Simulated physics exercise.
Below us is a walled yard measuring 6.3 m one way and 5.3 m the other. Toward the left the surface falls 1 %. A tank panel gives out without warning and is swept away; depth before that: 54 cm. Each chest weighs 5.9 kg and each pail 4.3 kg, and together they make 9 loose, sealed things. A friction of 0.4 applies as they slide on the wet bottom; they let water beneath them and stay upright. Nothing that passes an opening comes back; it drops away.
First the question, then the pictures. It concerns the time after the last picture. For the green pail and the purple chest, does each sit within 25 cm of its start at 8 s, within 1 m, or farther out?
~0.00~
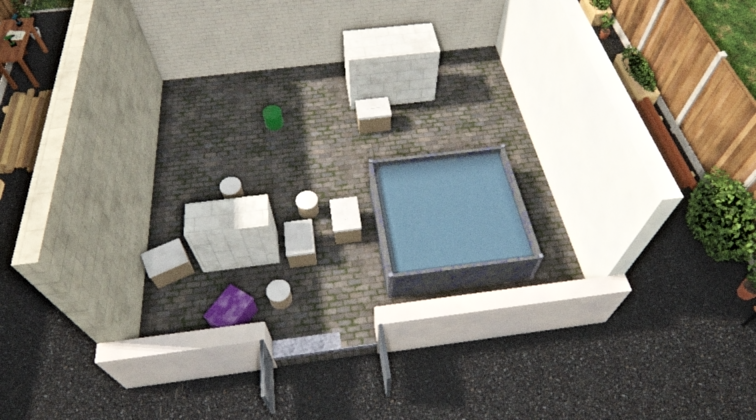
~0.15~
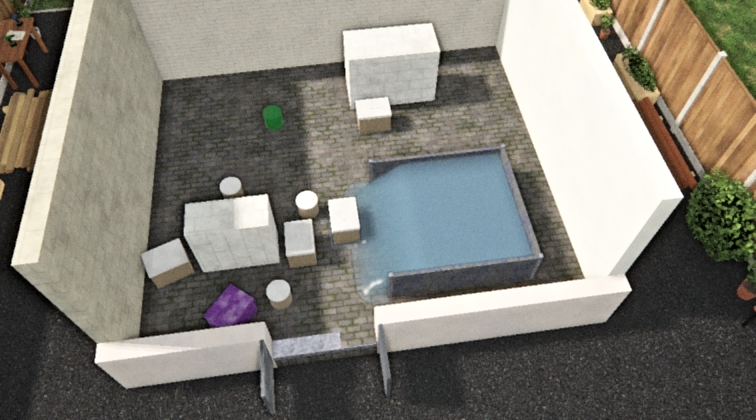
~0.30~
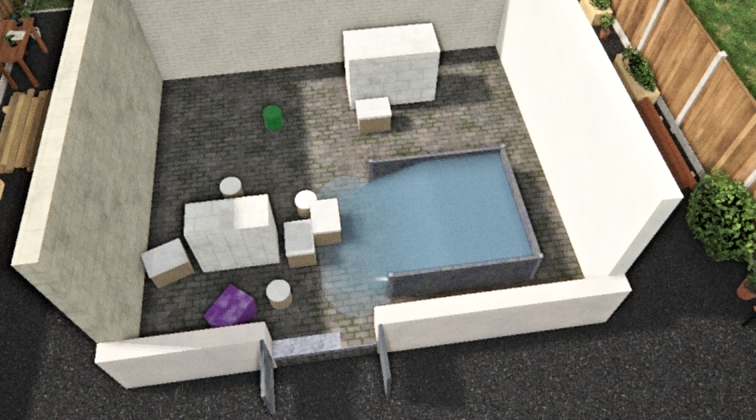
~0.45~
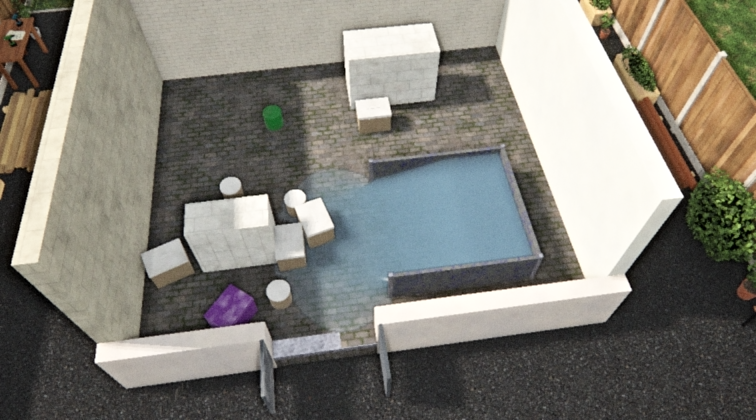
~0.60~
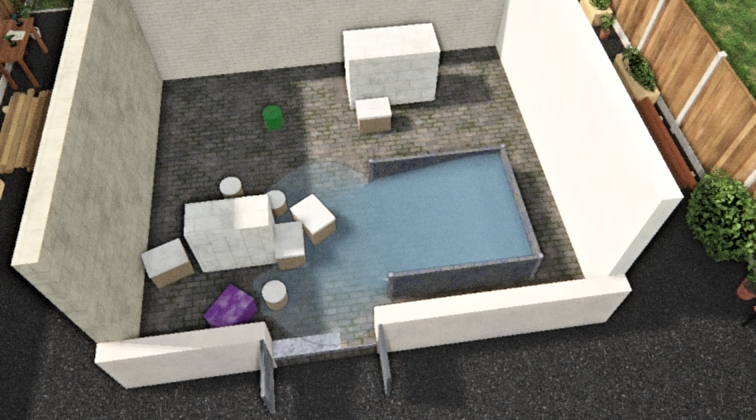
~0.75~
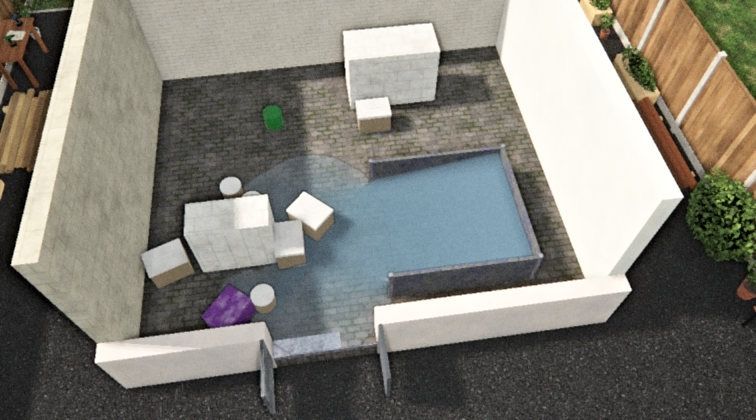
Green pail: Far displaced, purple chest: Far displaced.
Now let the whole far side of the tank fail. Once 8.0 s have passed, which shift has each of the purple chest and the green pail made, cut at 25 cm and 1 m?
If so, the purple chest shifts a bit, the green pail is washed away.
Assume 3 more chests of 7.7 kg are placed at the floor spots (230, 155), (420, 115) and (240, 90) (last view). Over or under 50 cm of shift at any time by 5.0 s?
In sequence: Goes beyond; stays within; goes beyond.
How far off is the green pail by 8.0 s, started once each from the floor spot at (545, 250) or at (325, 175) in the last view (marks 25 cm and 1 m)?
I'd say it does not really move on the first try and it lands far off on the second.
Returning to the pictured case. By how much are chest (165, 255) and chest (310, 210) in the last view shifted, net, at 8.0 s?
In turn: 400 cm, 120 cm.
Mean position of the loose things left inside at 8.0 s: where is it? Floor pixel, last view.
Around (329, 130).
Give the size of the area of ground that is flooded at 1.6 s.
Some 16 m2.
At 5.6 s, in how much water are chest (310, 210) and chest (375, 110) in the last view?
Around 9 cm and 2 cm.
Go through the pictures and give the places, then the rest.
The green pail at (272, 112), on the bottom; the purple chest at (229, 307), on the bottom; 3.7 m2 under water; 0 of 9 have shifted, in the first frame.
The green pail at (272, 112), on the bottom; the purple chest at (229, 307) rests on the ground; water covers 4.6 m2; 0 of 9 have shifted, in the second frame.
The green pail at (272, 112) rests on the ground; the purple chest at (229, 307) rests on the ground; 5.7 m2 under water; 1 of 9 have shifted, in the third frame.
The green pail at (272, 112), on the bottom; the purple chest at (229, 307), on the bottom; 6.8 m2 under water; 3 of 9 have shifted, in the fourth frame.
The green pail at (272, 112), on the bottom; the purple chest at (229, 307), on the bottom; 8.1 m2 under water; 4 of 9 have shifted, in the fifth frame.
The green pail at (272, 112), on the bottom; the purple chest at (227, 308) rests on the ground; 9.5 m2 under water; 4 of 9 have shifted, in the sixth frame.
After 1.6 s the green pail is near (272, 112), 0.0 m from its start, aground; the purple chest is near (148, 323), 1.0 m from its start, afloat; 0 of 9 are out; 5 afloat.
After 3.6 s the green pail is near (272, 105), 0.2 m from its start, aground; the purple chest is near (160, 263), 1.2 m from its start, afloat; 0 of 9 are out; 7 afloat.
After 5.6 s the green pail is near (305, 70), 1.1 m from its start, afloat; the purple chest is near (206, 155), 2.7 m from its start, afloat; 0 of 9 are out; 8 afloat.
After 8.0 s the green pail is near (484, 44), 4.1 m from its start, afloat; the purple chest is near (260, 145), 2.8 m from its start, afloat; 0 of 9 are out; 8 afloat.
